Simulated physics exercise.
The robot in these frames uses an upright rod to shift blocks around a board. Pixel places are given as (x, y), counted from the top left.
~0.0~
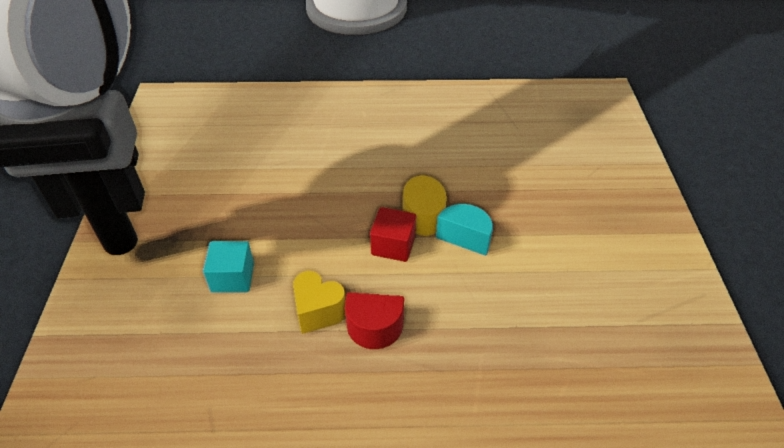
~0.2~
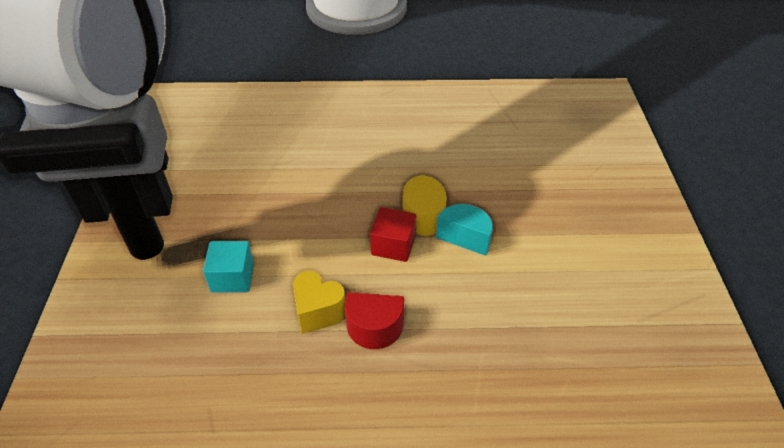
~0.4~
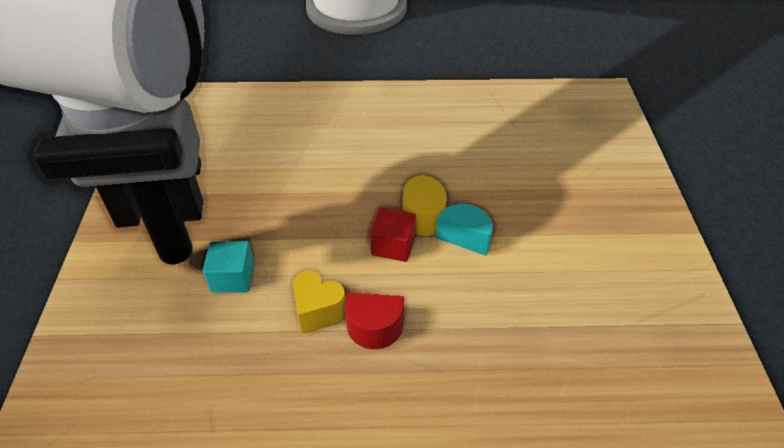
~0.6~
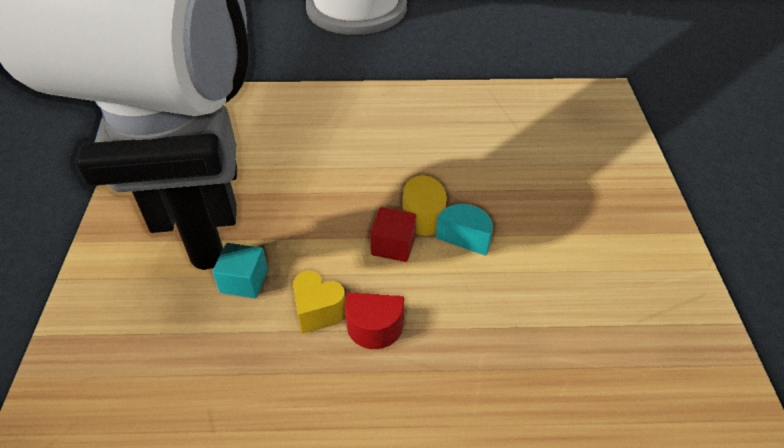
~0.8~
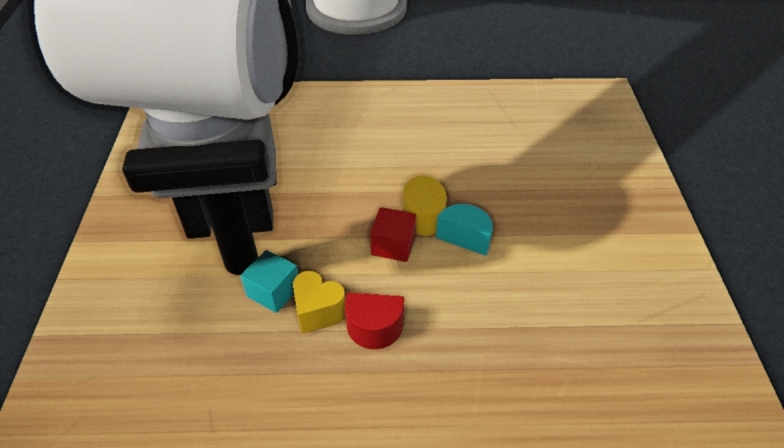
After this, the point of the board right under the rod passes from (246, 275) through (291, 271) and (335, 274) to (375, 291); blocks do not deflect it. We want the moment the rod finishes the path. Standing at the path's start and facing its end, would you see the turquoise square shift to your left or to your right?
Facing from start to end, it will go to the right.
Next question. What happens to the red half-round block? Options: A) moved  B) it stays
A - moved.
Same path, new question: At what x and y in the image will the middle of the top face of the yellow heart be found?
(347, 335)
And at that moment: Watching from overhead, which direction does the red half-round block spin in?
That block twists counter-clockwise.
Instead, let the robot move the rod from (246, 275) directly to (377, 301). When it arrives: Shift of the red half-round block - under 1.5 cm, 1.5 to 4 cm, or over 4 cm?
Of the three bands, it's over 4 cm.
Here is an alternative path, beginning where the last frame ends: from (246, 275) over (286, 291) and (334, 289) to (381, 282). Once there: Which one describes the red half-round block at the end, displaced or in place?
It is carried off its spot.
What follows on the original path. One third of the way, rod at (289, 260); turquoise square at (313, 270); yellow heart at (335, 300), turned 45° clockwise; red half-round block at (389, 317).
Two thirds of the way, rod at (335, 263); turquoise square at (352, 281), turned 45° clockwise; yellow heart at (344, 318), turned 90° clockwise; red half-round block at (398, 325), turned 30° anticlockwise.
At the end, rod at (375, 279); turquoise square at (374, 303), turned 75° clockwise; yellow heart at (347, 335), turned 120° clockwise; red half-round block at (404, 338), turned 65° anticlockwise; red square not moved.
